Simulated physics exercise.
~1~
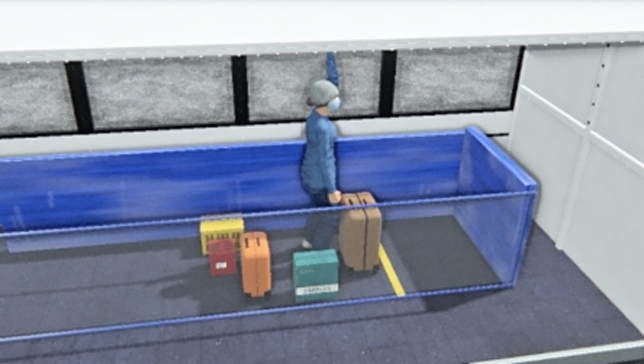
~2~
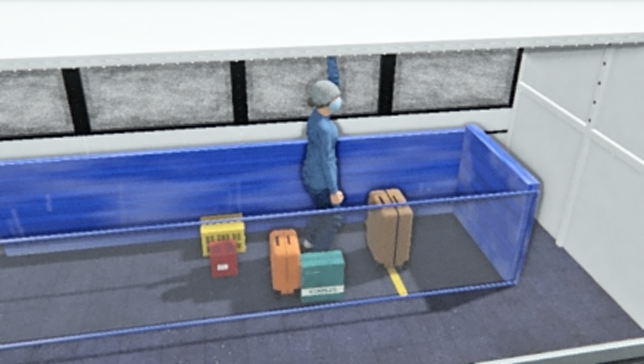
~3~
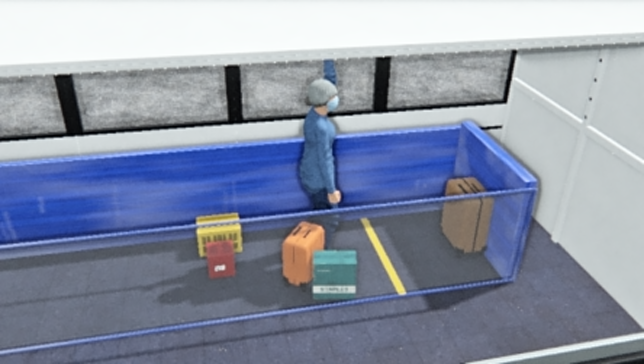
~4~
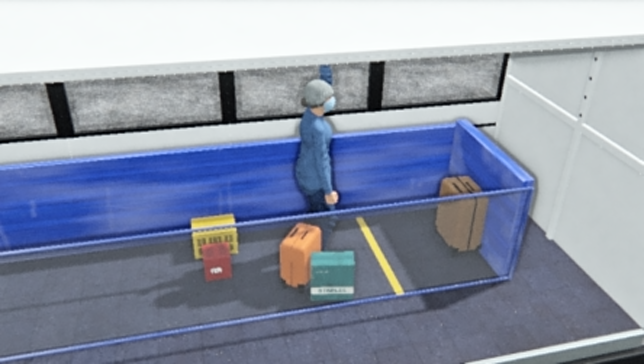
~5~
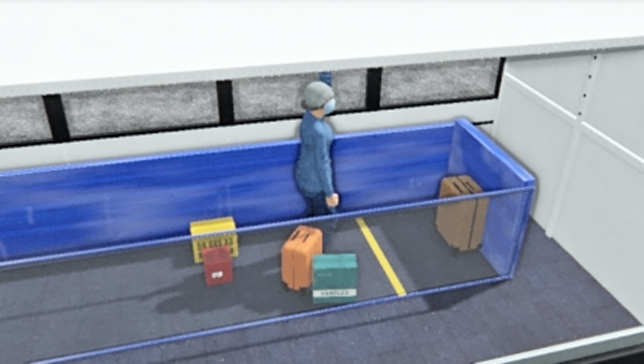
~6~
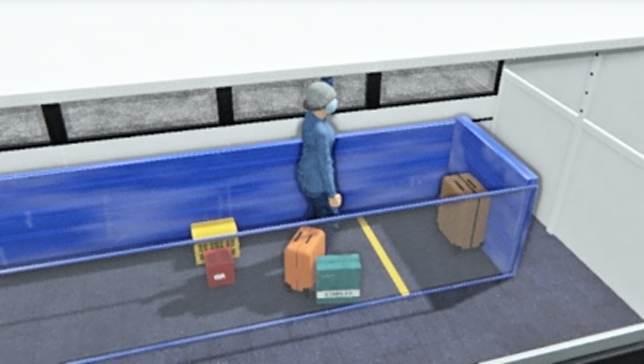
A big brown wheeled suitcase stands upright beside a masked traveller in a grey cap, inside a blue-walled bay that also holds smaller luggage. It rolls to the right, away from the traveller, and passes over the yellow line on the floor. The small orange suitcase slides the same way, drawing close to the teal box, which shifts slightly right. The brown case comes to rest beyond the line, near the end wall. The orange case and teal box stop short of it, while the yellow crate and red tub stay put and the traveller remains standing.
